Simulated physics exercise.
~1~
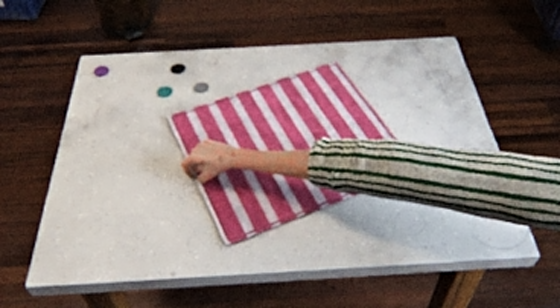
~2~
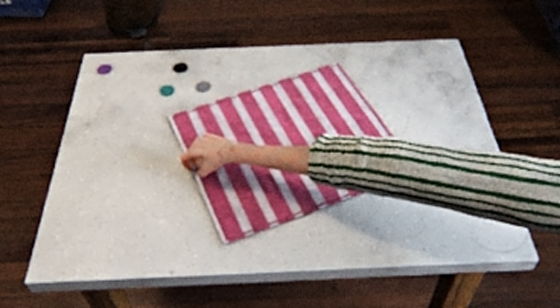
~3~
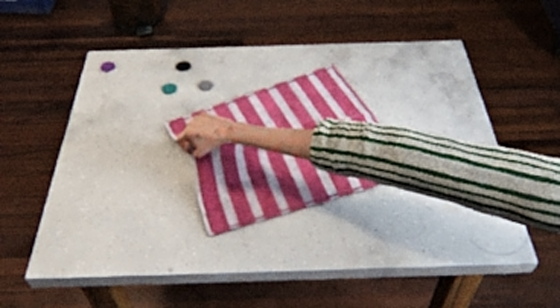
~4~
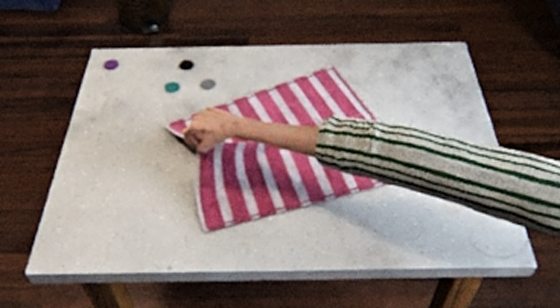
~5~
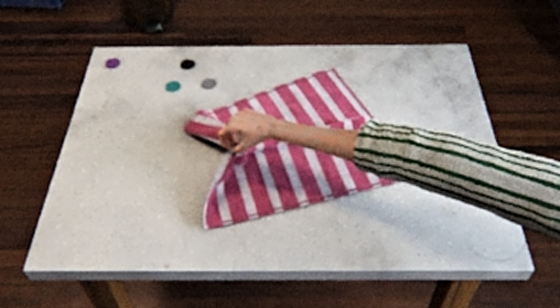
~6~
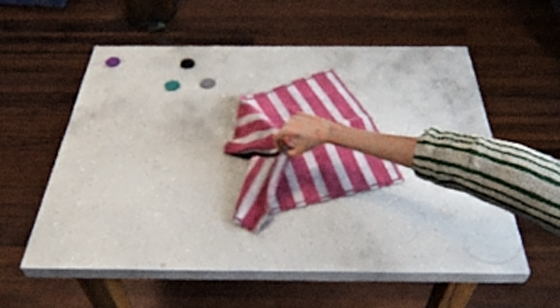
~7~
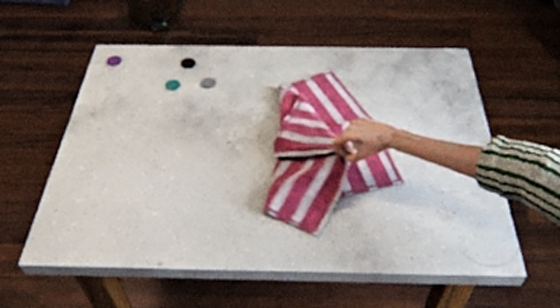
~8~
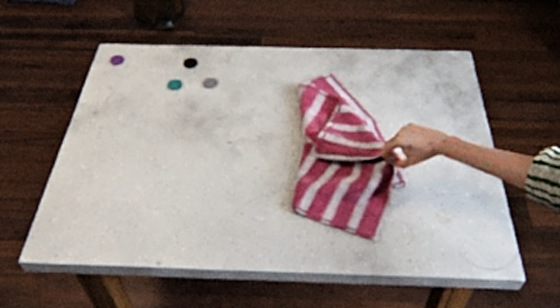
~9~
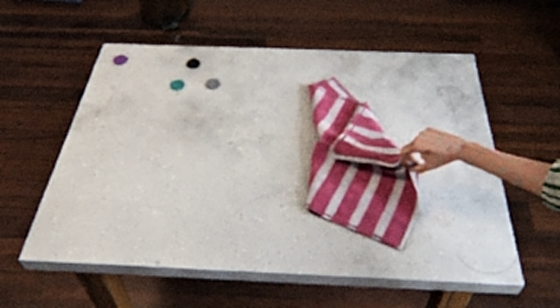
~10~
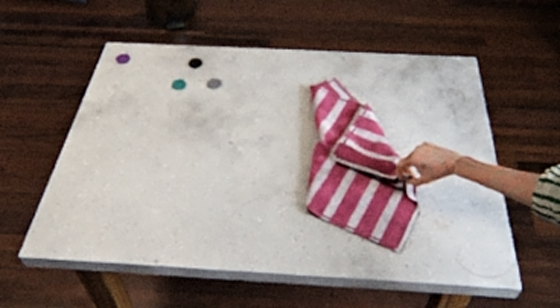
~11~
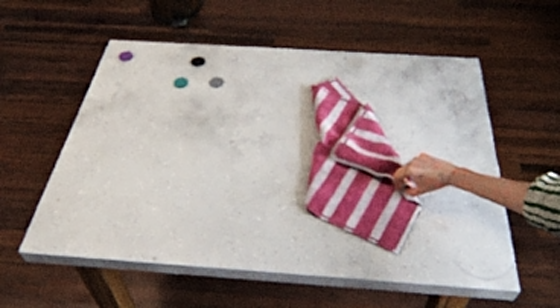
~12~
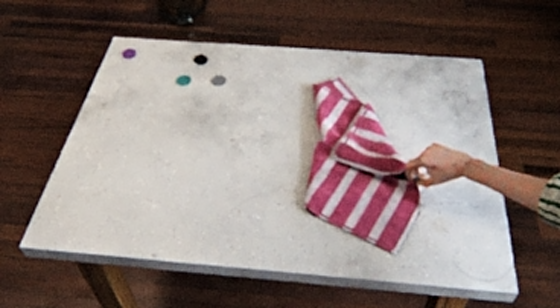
A pink-and-white striped napkin lay flat on a pale tabletop until a hand in a striped sleeve pinched its left corner, drew it across to the right and set it down, leaving the cloth folded and rumpled, with four small discs still uncovered.
